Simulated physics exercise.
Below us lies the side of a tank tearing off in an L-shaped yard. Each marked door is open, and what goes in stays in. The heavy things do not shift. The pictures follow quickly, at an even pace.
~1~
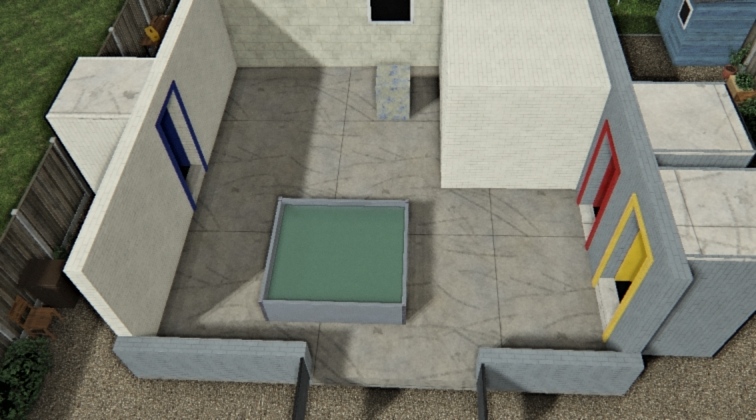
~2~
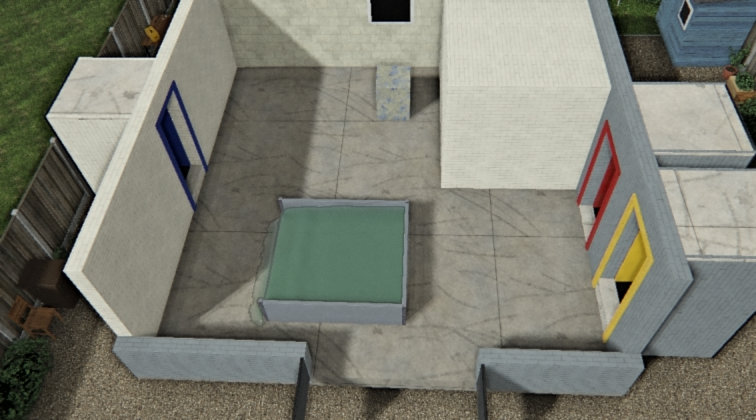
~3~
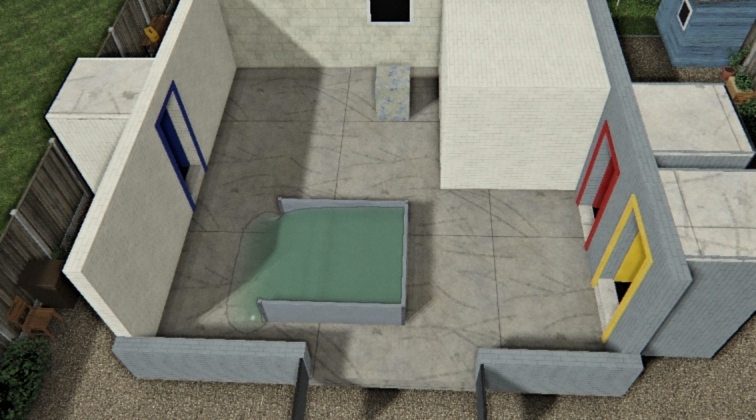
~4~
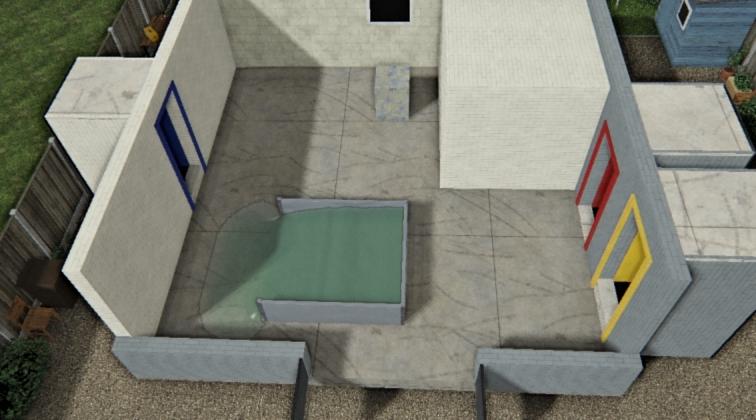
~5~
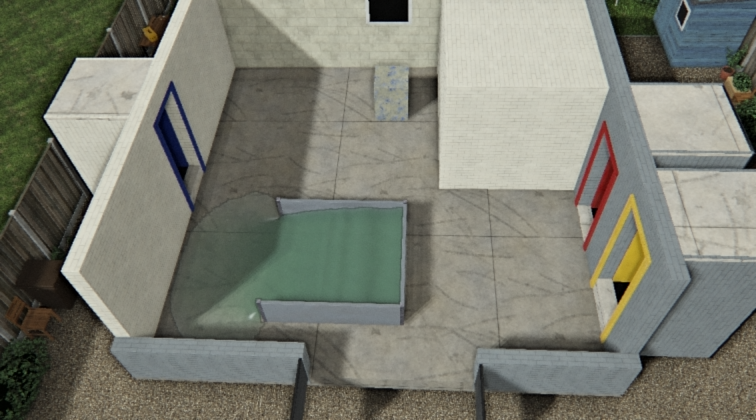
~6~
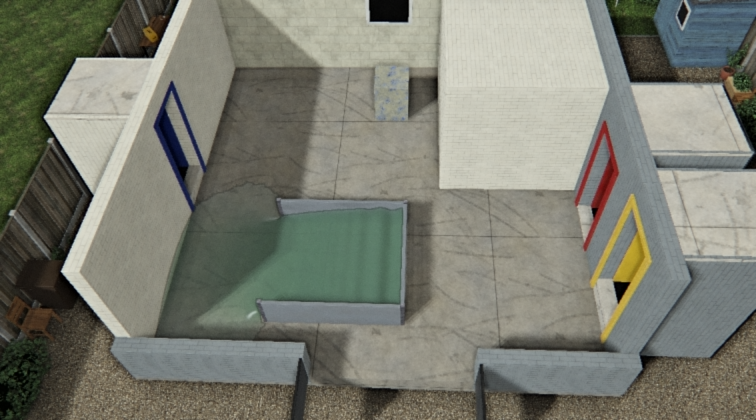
Green water sits still in an open tank in a walled, L-shaped yard until the tank's left side gives way. The water pours out through the gap and fans leftward across the concrete, its thin edge spreading toward the left wall and the blue-framed doorway as the level near the opening drops.
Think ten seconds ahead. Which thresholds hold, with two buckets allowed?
In the end: The blue door stays under that; the red door stays under that; the yellow door stays under that.
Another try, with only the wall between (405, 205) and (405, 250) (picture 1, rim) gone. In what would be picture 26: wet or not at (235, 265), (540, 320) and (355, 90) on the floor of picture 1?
As listed: Dry, wet, clear.
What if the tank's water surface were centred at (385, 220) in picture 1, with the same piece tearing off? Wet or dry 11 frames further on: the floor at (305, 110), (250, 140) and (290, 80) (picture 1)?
As listed: Free of water, awash, no water.
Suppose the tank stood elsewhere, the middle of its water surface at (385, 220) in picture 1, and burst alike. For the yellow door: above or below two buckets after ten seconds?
The yellow one keeps below it.
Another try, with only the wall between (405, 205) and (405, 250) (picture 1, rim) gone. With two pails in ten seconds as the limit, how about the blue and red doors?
In short: Blue lets less in, red goes over.
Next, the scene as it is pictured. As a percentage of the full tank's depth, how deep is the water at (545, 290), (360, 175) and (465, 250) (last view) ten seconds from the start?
About 4, 8 and 4 per cent.
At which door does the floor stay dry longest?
It is the red-painted one.
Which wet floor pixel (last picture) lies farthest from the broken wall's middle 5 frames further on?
Roughly at (210, 156).
A moment on, water covers 15 % of the floor; the blue door wet at the sill, nothing in, the red door not reached, the yellow door not reached.
Next, water covers 20 % of the floor; the blue door wet at the sill, nothing in, the red door not reached, the yellow door not reached.
Then, water covers 45 % of the floor; the blue door wet at the sill, nothing in, the red door not reached, the yellow door not reached.
Later, water covers 70 % of the floor; the blue door wet at the sill, nothing in, the red door not reached, the yellow door wet at the sill, nothing in.
In the end, water covers 95 % of the floor; the blue door wet at the sill, nothing in, the red door wet at the sill, nothing in, the yellow door wet at the sill, nothing in.
